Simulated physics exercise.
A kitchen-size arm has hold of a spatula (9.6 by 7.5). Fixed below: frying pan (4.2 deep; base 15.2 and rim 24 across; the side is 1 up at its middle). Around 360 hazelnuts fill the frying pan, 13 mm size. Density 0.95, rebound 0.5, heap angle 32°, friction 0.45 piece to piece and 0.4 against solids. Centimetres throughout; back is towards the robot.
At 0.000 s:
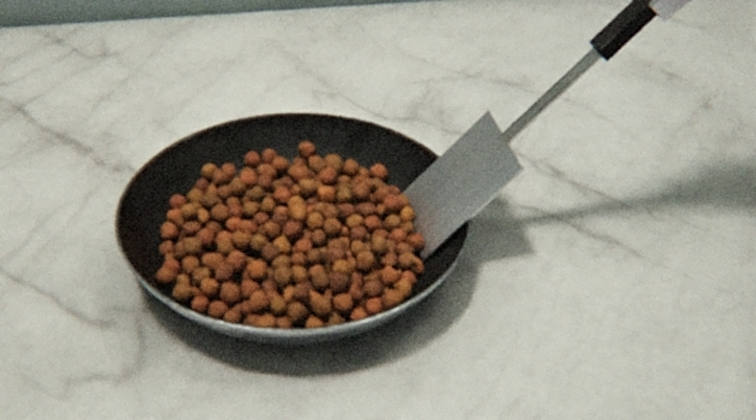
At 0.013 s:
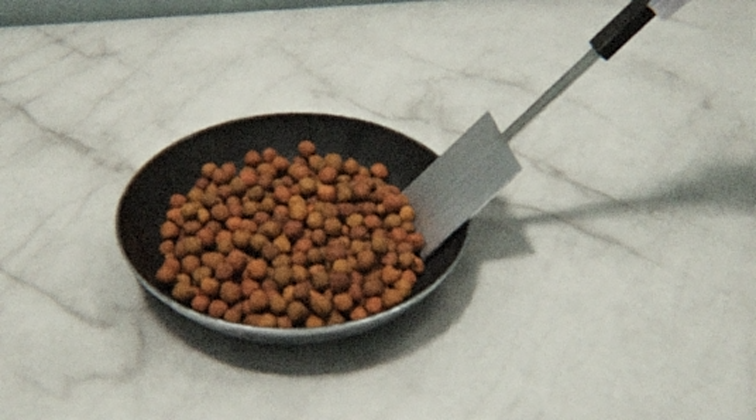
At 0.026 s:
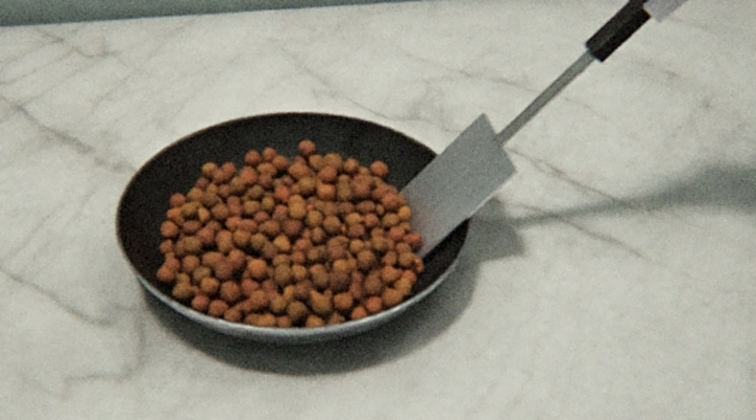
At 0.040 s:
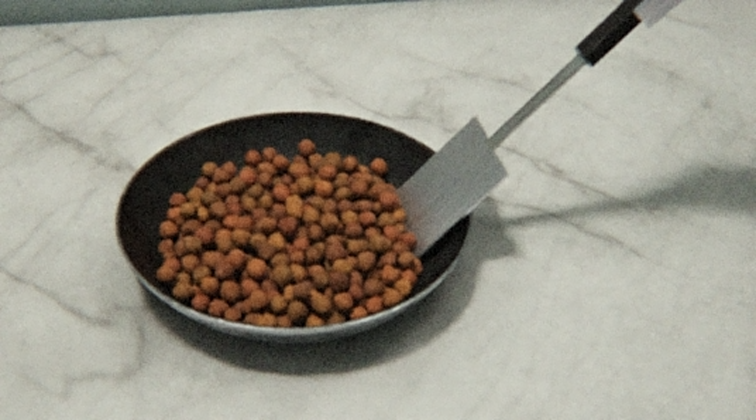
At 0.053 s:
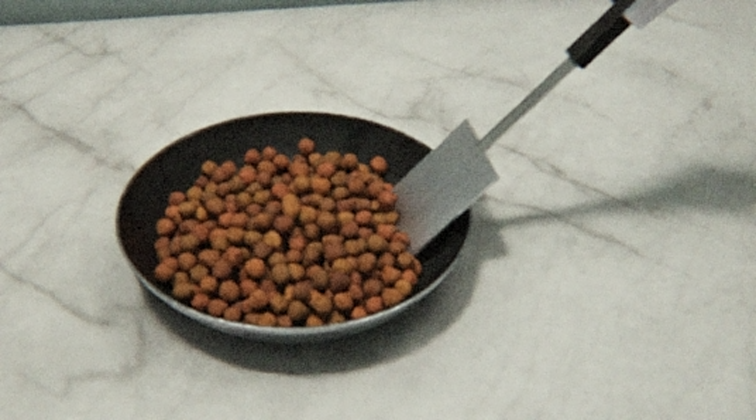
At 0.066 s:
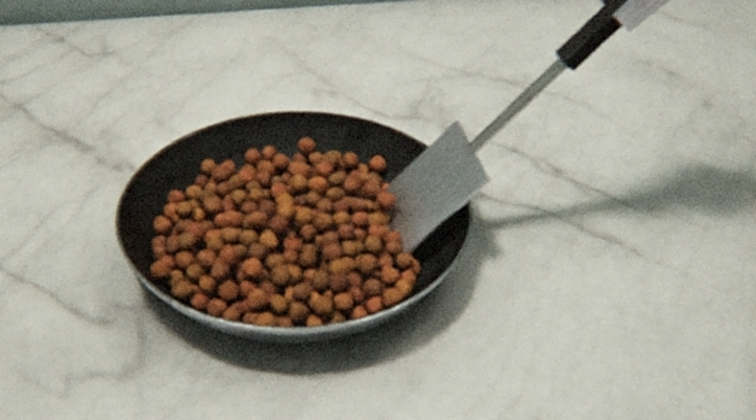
A spatula slides slightly left into the heap of brown hazelnuts in a frying pan.
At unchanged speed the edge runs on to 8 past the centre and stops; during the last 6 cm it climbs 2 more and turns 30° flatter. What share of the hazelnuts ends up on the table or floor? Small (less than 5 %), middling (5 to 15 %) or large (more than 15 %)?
Answer: Middling; 5 to 15 % of the hazelnuts finish on the table or floor.
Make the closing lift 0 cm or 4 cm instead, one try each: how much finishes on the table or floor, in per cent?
About 5 and 10 per cent.
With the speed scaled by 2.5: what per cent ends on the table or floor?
Some 25 per cent.
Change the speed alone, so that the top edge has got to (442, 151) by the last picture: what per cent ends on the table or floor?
About 25 per cent.
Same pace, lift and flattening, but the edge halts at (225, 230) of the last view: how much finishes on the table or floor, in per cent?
Some 0 per cent.
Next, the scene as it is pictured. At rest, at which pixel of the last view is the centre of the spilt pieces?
Around (55, 276).
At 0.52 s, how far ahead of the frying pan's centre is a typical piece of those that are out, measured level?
About 16 cm.
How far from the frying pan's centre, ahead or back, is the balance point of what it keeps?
Some 3.5 cm ahead.
After 0.17 s, sloping 48°, highest piece 4 above the table; 359 in the frying pan.
After 0.27 s, sloping 36°, highest piece 6 above the table; 359 in the frying pan.
After 0.52 s, sloping 18°, highest piece 6 above the table; 335 in the frying pan, 22 on the table or floor, 2 on the blade or in flight.
After 1.57 s, sloping 18°, highest piece 6 above the table; 334 in the frying pan, 25 on the table or floor.
In the end, 334 in the frying pan, 25 on the table or floor. That is 7 % on the table or floor.
